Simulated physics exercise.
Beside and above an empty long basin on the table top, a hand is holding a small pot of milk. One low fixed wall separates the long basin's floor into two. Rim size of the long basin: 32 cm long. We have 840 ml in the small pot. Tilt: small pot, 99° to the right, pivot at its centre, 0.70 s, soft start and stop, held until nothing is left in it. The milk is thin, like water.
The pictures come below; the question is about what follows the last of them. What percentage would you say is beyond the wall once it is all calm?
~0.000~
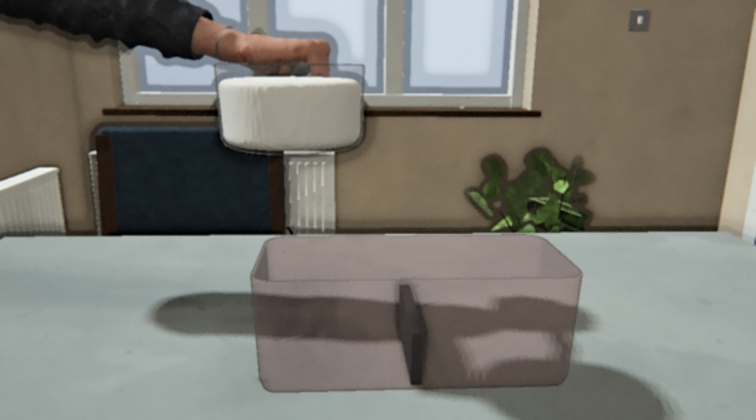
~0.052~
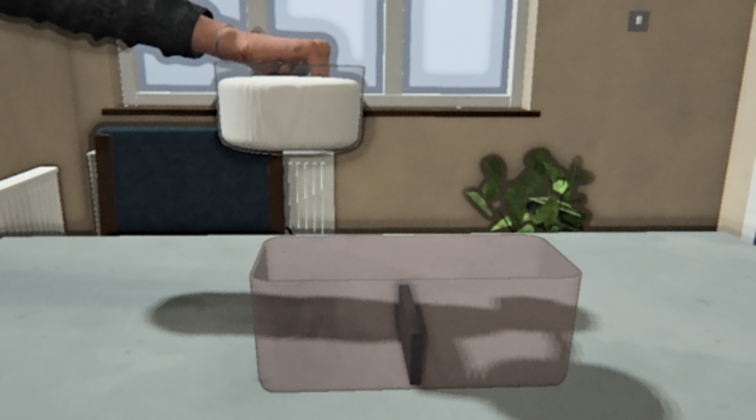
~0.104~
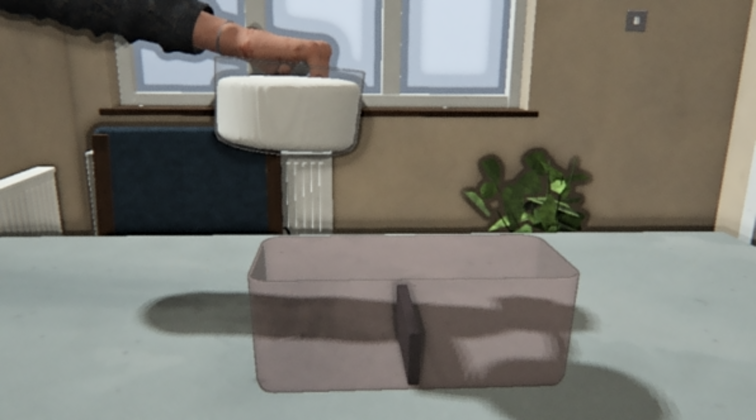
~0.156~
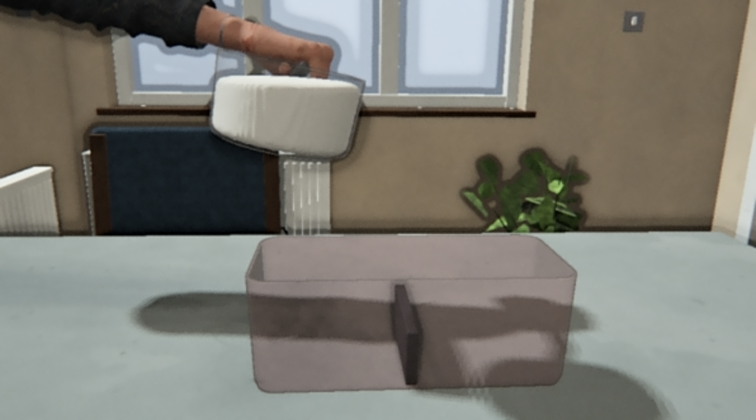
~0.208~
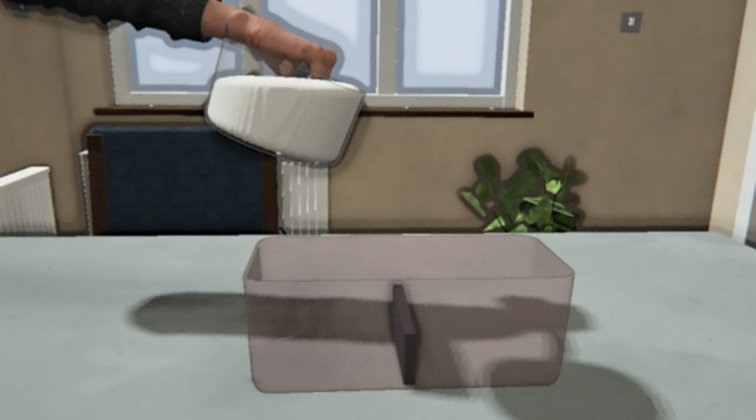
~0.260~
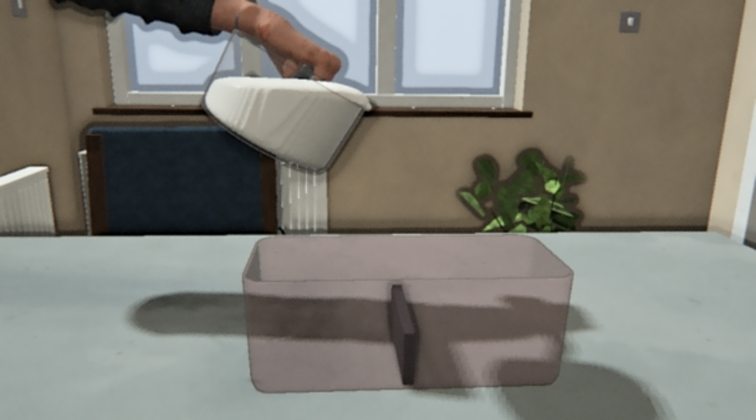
I would put it at about 63 per cent.
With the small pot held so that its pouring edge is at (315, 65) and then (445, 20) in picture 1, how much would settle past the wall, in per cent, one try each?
10 then 90 %.
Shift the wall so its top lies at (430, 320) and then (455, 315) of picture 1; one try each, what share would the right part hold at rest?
I'd say 40 percent on the first go, 10 percent on the next.
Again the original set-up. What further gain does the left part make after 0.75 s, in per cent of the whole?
That is roughly 18 in a hundred of the whole.
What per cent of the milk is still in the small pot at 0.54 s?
I'd put it near 36 percent.
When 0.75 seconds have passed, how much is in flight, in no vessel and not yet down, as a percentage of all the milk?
About 10 per cent.
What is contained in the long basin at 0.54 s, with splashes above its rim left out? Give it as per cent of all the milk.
Close to 20 in a hundred.
By 0.54 s the tilt is 87° and 37 per cent is still to pour, 2 is left of the wall and 18 right of it.
By 0.75 s the tilt is 99° and 9 per cent is still to pour, 19 is left of the wall and 63 right of it.
By 0.96 s the tilt is 99° and 2 per cent is still to pour, 32 is left of the wall and 63 right of it.
By 1.20 s the tilt is 99° and 0 per cent is still to pour, 36 is left of the wall and 63 right of it.
At rest 36 per cent lies left of the wall, 63 right of it and 1 outside.
